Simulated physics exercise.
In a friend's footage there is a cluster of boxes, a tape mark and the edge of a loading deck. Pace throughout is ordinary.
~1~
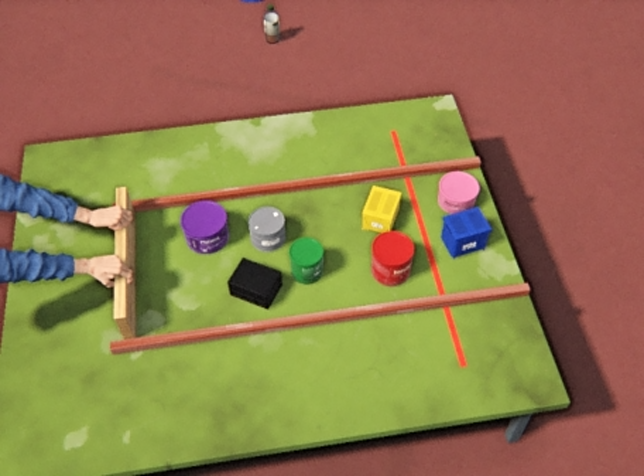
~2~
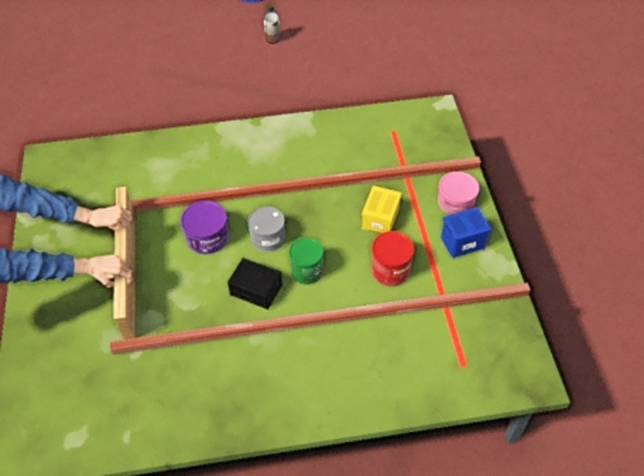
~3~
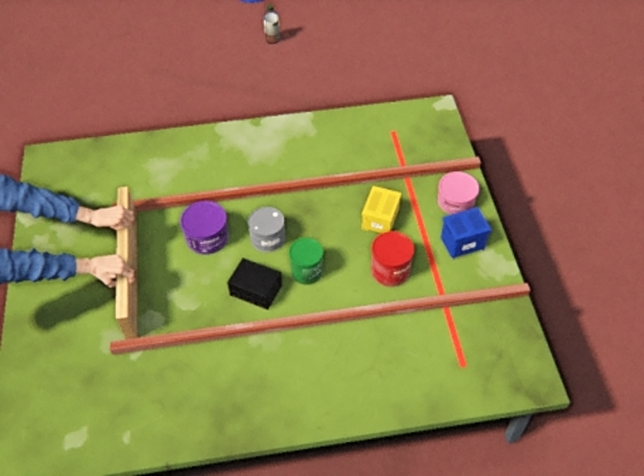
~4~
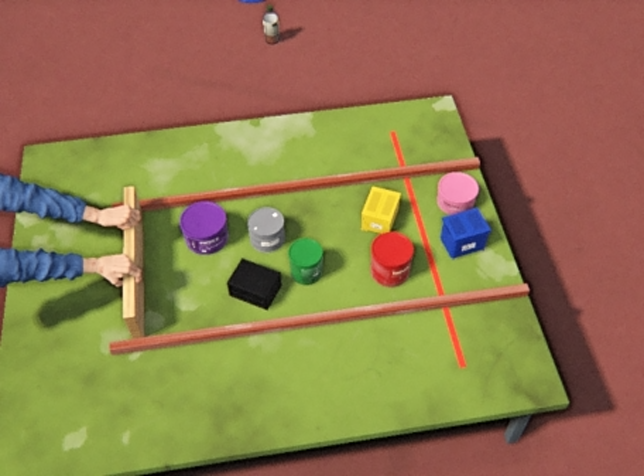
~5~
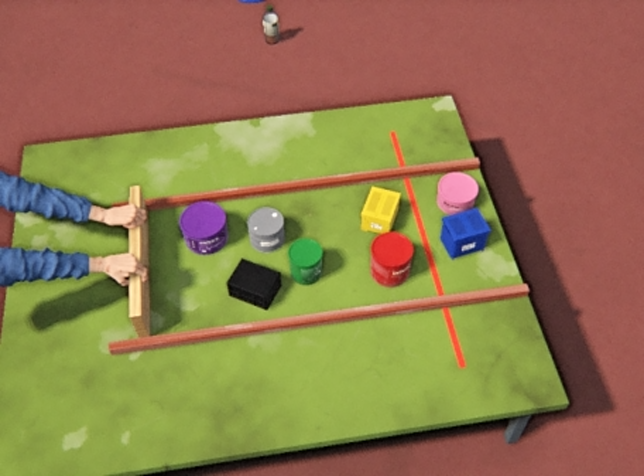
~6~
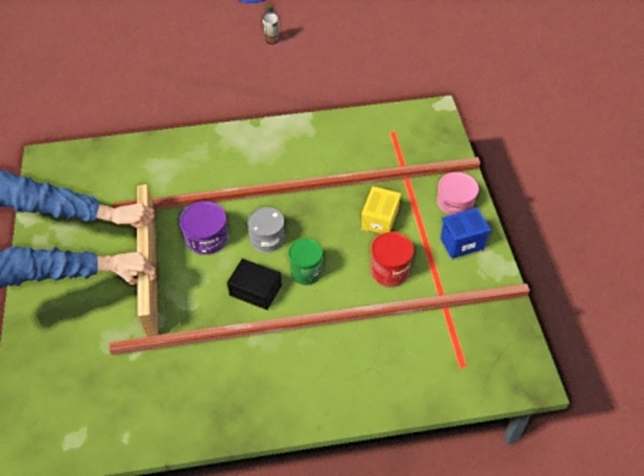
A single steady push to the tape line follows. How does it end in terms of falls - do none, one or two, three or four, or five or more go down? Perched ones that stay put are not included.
Seems the ones that don't stay up number one or at most two, for sure.
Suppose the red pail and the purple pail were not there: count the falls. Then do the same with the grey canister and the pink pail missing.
Counts - first: 0, second: 0.
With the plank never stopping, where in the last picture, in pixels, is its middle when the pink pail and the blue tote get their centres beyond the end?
Near (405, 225) in the first case, near (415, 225) in the other.
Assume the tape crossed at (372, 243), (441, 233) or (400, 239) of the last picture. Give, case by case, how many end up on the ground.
Tallies in the order given: 0, 3, 0.
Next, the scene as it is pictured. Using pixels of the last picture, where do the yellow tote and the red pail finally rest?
First at (480, 196); second at (486, 249).
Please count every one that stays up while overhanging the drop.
Counting them gives 1.
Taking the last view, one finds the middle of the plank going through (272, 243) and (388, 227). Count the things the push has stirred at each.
I count 4 first and 8 after.
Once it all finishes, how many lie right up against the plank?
It adds up to 3.
Soon after, none off yet; pink pail at rest near (457, 194); blue tote at rest near (464, 234); yellow tote at rest near (381, 212).
Then, none off yet; pink pail at rest near (457, 194); blue tote at rest near (464, 234); yellow tote moved about its own width near (408, 205).
By the end, the number that fall off is one or two; fallen, blue tote and pink pail.
